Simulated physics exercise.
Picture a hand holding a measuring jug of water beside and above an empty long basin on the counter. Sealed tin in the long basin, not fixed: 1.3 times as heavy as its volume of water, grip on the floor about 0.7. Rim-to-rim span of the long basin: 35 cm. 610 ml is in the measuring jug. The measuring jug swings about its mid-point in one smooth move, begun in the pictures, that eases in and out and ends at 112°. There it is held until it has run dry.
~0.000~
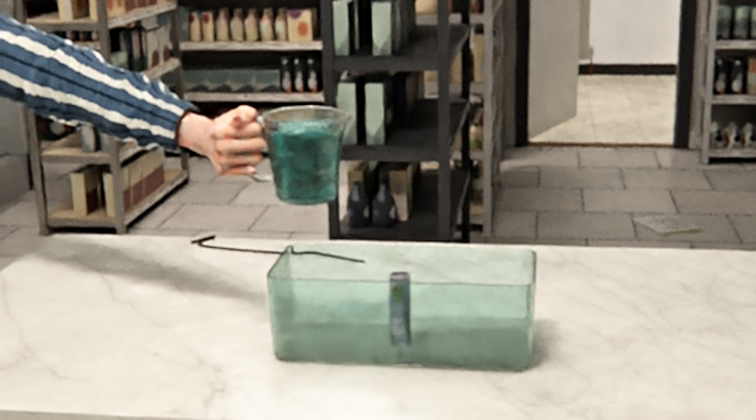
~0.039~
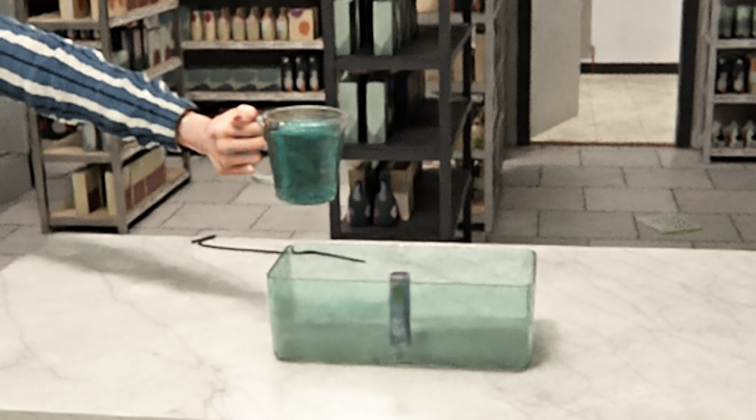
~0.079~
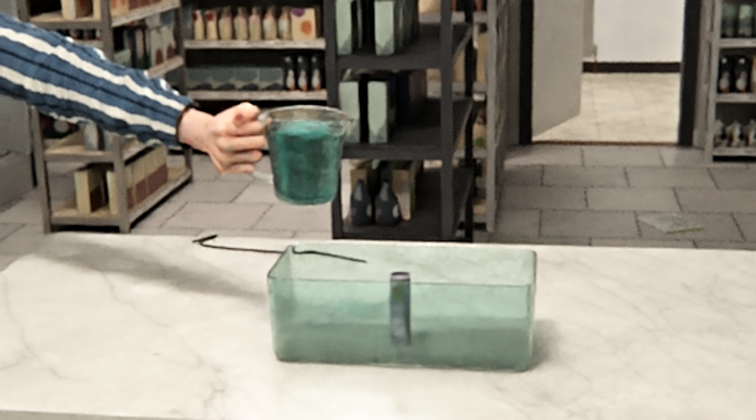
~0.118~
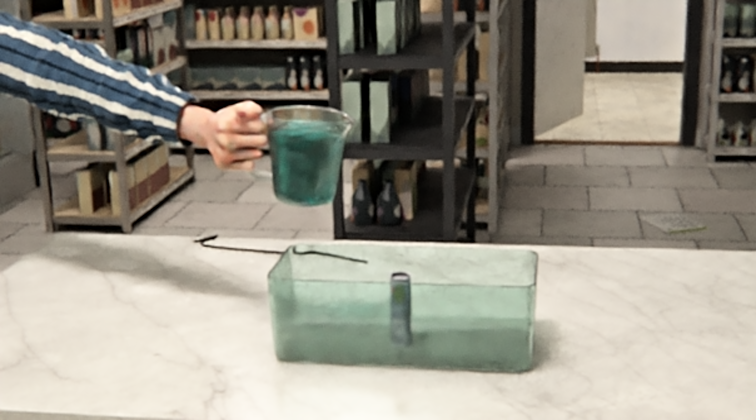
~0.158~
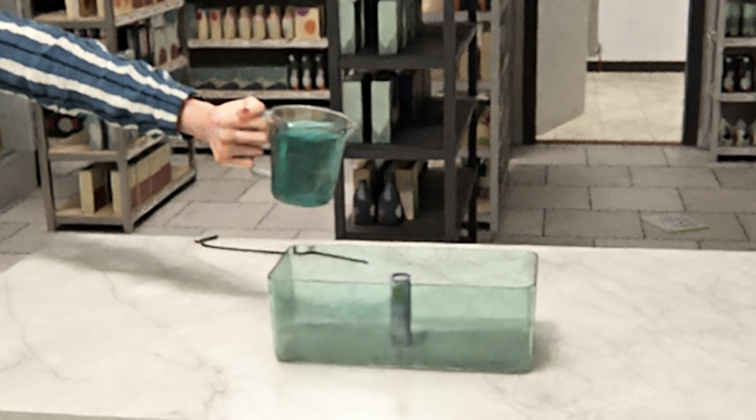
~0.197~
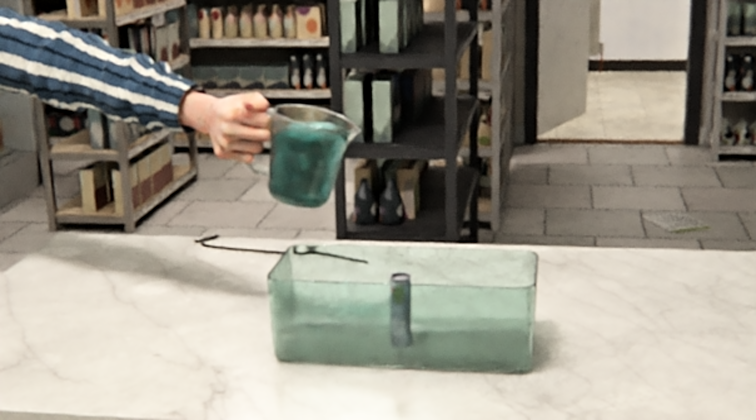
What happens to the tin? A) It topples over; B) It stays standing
It topples over (A).
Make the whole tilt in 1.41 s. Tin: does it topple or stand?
The tin stays on its base.
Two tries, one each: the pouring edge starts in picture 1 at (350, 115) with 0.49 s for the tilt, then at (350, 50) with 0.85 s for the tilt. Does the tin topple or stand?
Trial 1 - tin tips; trial 2 - tin stays standing.
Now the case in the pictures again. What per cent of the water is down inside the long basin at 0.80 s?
Roughly 70 percent of it.
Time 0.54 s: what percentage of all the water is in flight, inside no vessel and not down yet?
Near 24 per cent at that moment.
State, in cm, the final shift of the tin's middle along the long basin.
Roughly 8.5 cm.
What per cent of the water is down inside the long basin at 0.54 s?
Some 7 per cent.
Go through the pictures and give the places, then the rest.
The first picture shows tilt 0°; pouring edge (351, 116); surface from (270, 126) to (342, 127); the long basin's rim runs from (278, 261) to (535, 268); the tin's top is at (400, 278).
The second picture shows tilt 1°; pouring edge (352, 117); surface from (270, 126) to (342, 127).
The third picture shows tilt 2°; pouring edge (353, 118); surface from (271, 125) to (344, 128).
The fourth picture shows tilt 5°; pouring edge (356, 122); surface from (273, 126) to (346, 130).
The fifth picture shows tilt 9°; pouring edge (358, 126); surface from (276, 126) to (348, 131).
The sixth picture shows tilt 14°; pouring edge (361, 131); surface from (277, 128) to (352, 132).
Then, 0.54 s in, the tilt is 80° and 68 per cent is still to pour; the tin stands where it began.
Then, 0.80 s in, the tilt is 111° and 11 per cent is still to pour; the tin stands where it began.
Then, 1.06 s in, the tilt is 112° and 0 per cent is still to pour; the tin leans 19°.
Then, 1.35 s in, the tilt is 112° and 0 per cent is still to pour; the tin lies on its side.
Finally, the tin lies on its side.
